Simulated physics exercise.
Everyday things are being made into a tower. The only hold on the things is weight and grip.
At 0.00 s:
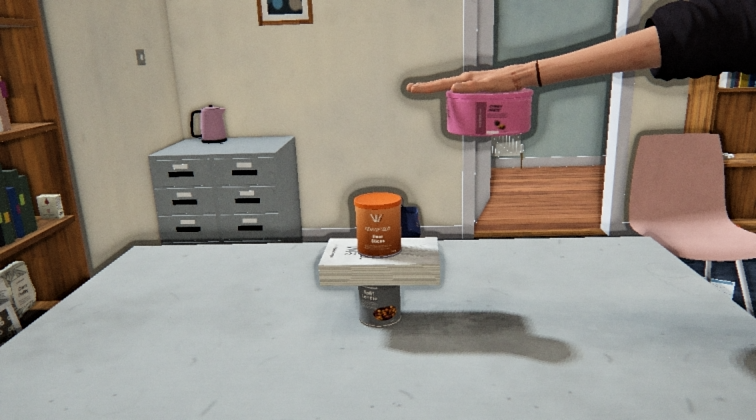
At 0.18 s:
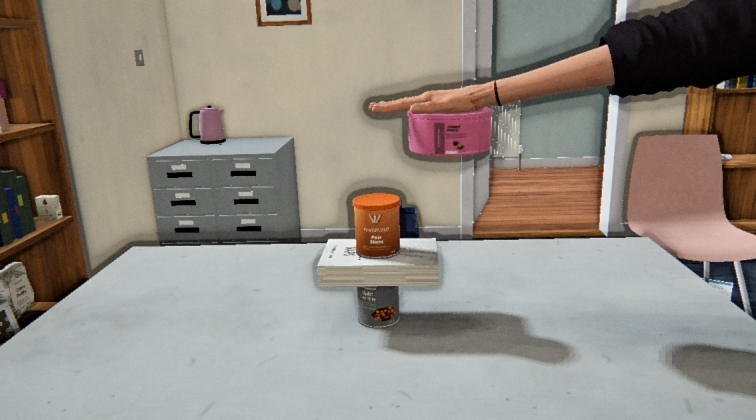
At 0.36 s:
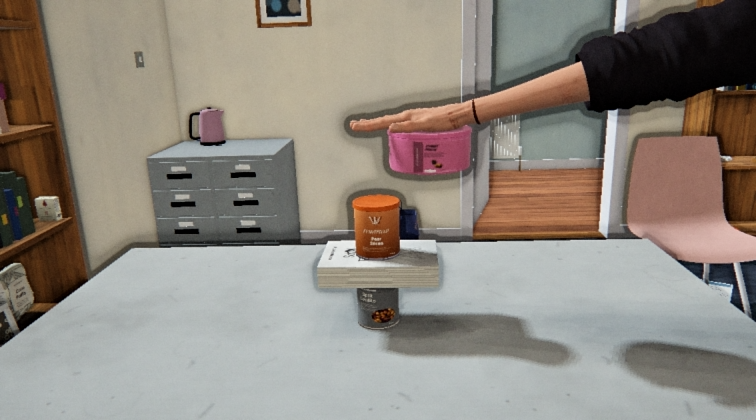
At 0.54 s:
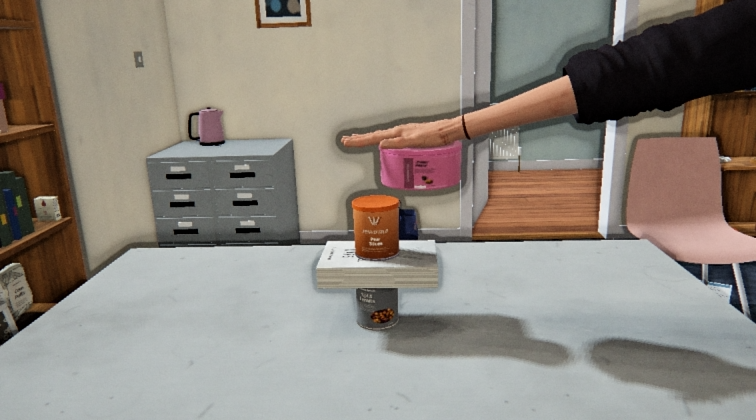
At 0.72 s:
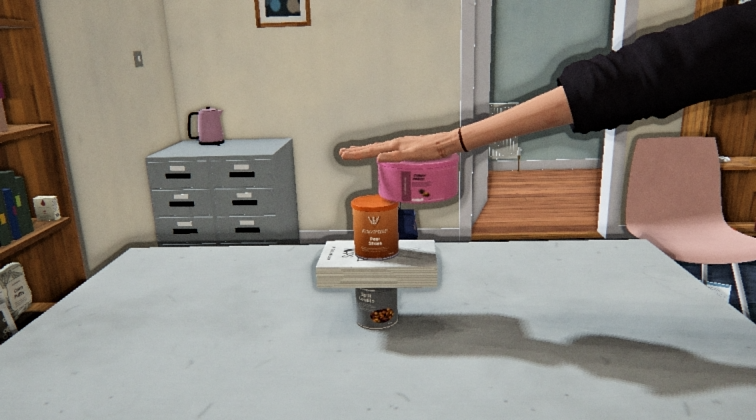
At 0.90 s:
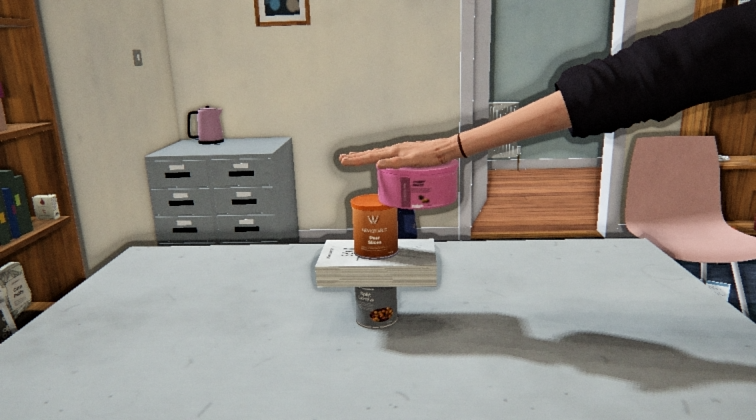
Arm reaching in from the right, lowering a pink tub beside the top of an orange pot stacked on a white book and grey pot.
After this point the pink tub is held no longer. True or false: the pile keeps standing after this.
False.
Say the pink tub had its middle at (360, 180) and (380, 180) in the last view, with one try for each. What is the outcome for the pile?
First case - pile steady; second case - pile steady.
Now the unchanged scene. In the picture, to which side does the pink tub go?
As we see it, to our right.
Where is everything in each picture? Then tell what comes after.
The first picture shows coming down; pink tub (489, 111); white book (382, 261).
The second picture shows coming down; pink tub (450, 130); grey pot (378, 296).
The third picture shows coming down; pink tub (429, 148); orange pot (377, 227).
The fourth picture shows coming down; pink tub (420, 163); white book (379, 263).
The fifth picture shows coming down; pink tub (418, 175); grey pot (377, 298).
The sixth picture shows in place under the hand; pink tub (417, 181); orange pot (375, 226).
After 1.20 s, pink tub now fallen.
After 1.40 s, things are still on the move.
After 1.60 s, as before.
In the end (4.0 s), fallen, pink tub; the other 3 unmoved. At the end, from the last picture's camera, pink tub near (582, 307). The pile gives way.
